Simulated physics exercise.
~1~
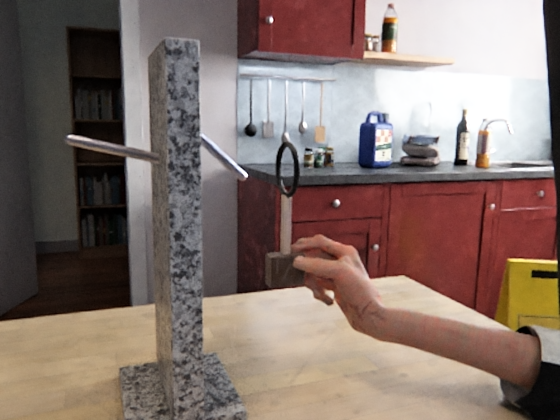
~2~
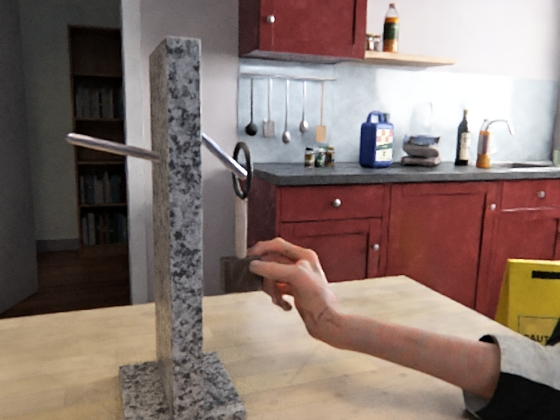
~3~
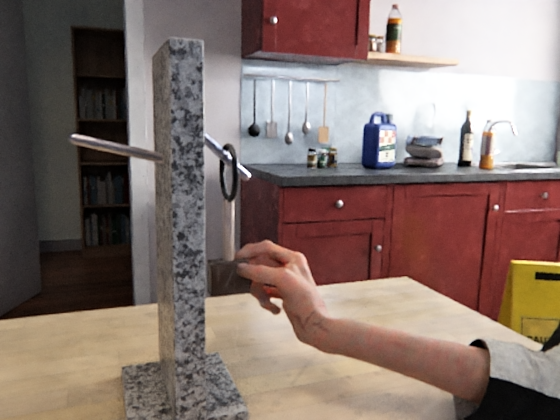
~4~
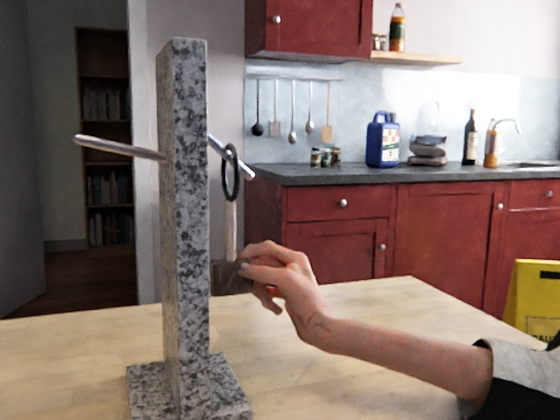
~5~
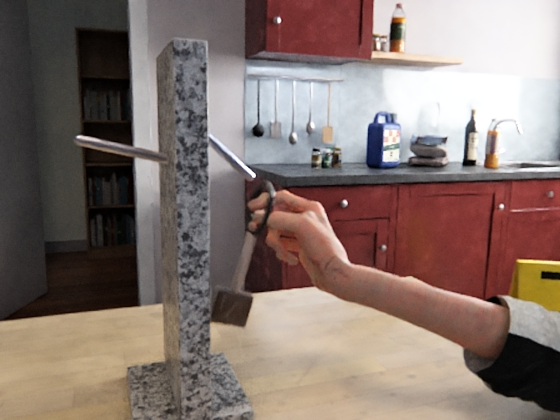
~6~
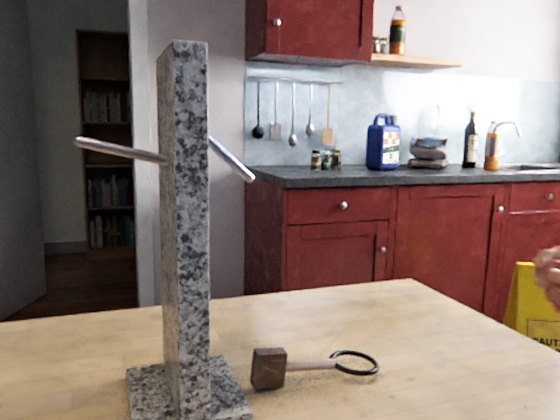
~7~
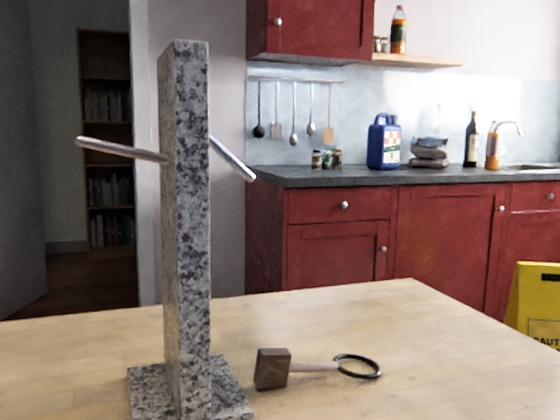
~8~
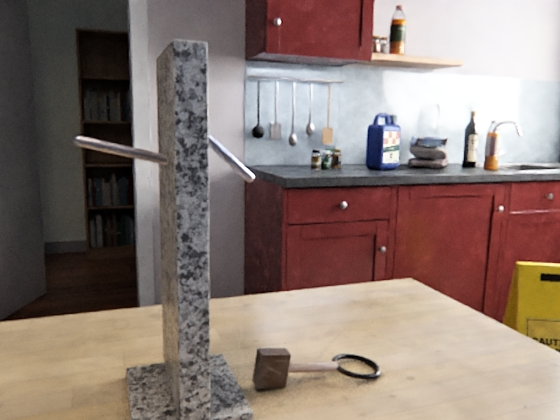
A hand hangs a brown brush on a stone peg stand, but it drops onto the table.
